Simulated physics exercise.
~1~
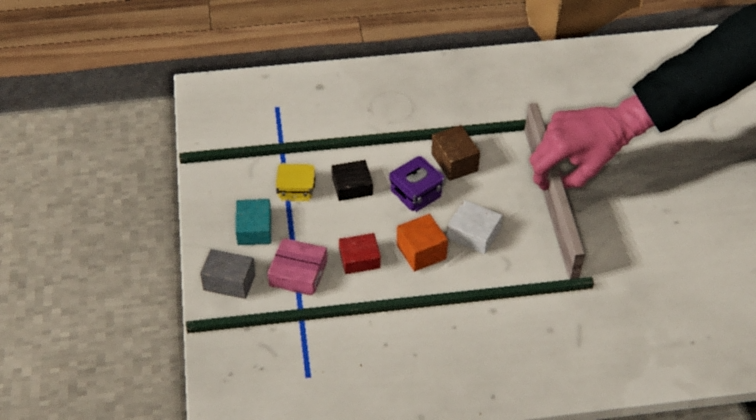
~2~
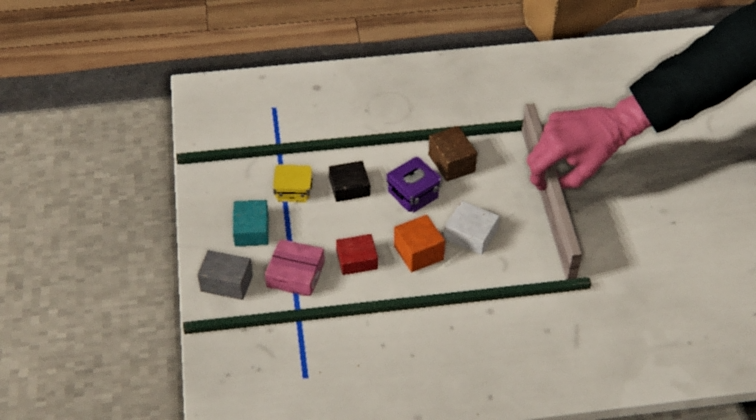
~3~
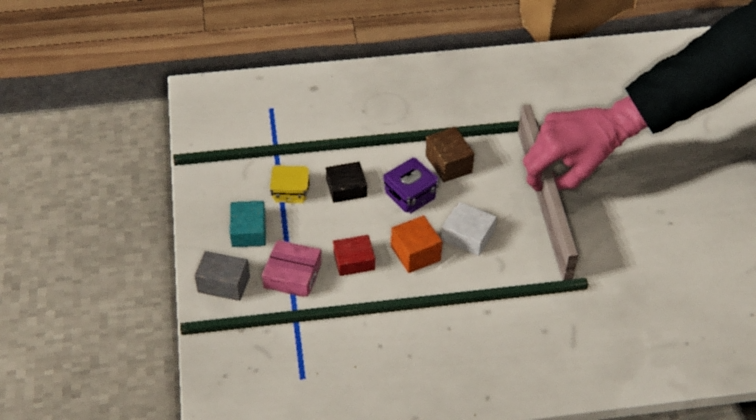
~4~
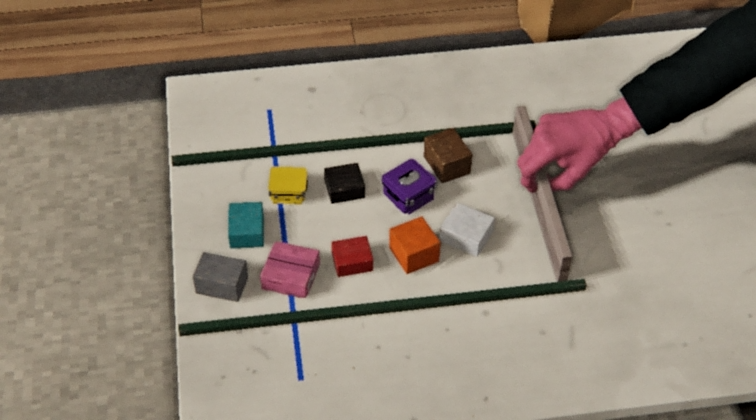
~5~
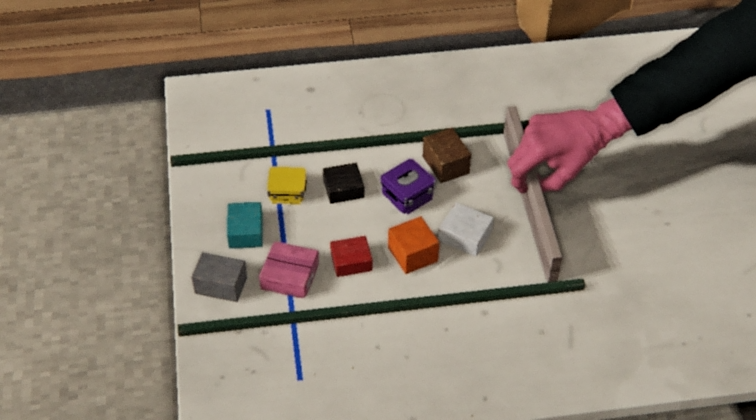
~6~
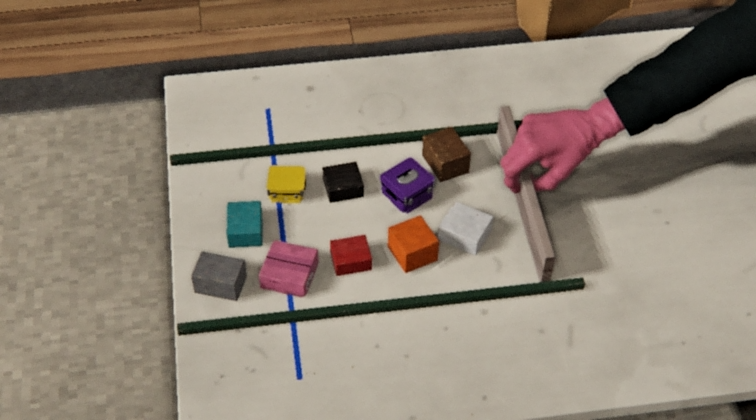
A pink-gloved hand slides a board slightly left toward colourful blocks that stay in place.
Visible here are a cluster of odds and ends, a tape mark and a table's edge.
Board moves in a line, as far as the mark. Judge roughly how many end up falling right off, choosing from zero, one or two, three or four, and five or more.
It is one or two.
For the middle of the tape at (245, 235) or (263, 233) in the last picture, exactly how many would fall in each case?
Tallies: 3, 2.
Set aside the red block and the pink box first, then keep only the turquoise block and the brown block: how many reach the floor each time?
Tally per try: 0 / 1.
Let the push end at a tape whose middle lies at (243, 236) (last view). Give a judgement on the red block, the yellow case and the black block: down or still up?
Red block stays put, yellow case goes off, black block stays put.
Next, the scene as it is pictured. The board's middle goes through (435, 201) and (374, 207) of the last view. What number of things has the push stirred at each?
The count is 5 at the first point and 8 at the second.
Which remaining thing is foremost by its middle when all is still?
It's the pink box that is foremost.
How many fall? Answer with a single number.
I count 1 in all.
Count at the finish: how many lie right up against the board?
The number is 4.
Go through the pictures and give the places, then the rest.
Grey block (228, 274); turquoise block (254, 222); pink box (298, 267); board (553, 189); tape (291, 230), in the first frame.
Turquoise block (251, 223); yellow case (293, 184), in the second frame.
Pink box (292, 269); purple case (410, 186), in the third frame.
Grey block (221, 277); board (541, 191), in the fourth frame.
Turquoise block (245, 225); red block (351, 256), in the fifth frame.
Grey block (219, 276); turquoise block (245, 224); pink box (289, 269); board (524, 192); tape (282, 231), in the sixth frame.
Soon after, none off yet; grey block at rest near (219, 276); turquoise block at rest near (245, 224); pink box at rest near (289, 269).
Then, none off yet; grey block at rest near (219, 276); turquoise block at rest near (245, 224); pink box at rest near (282, 269).
Further on, none off yet; grey block moved about its own width near (181, 281); turquoise block at rest near (245, 224); pink box moved about its own width near (231, 276).
By the end, the number that fall off is one or two; fallen, grey block.
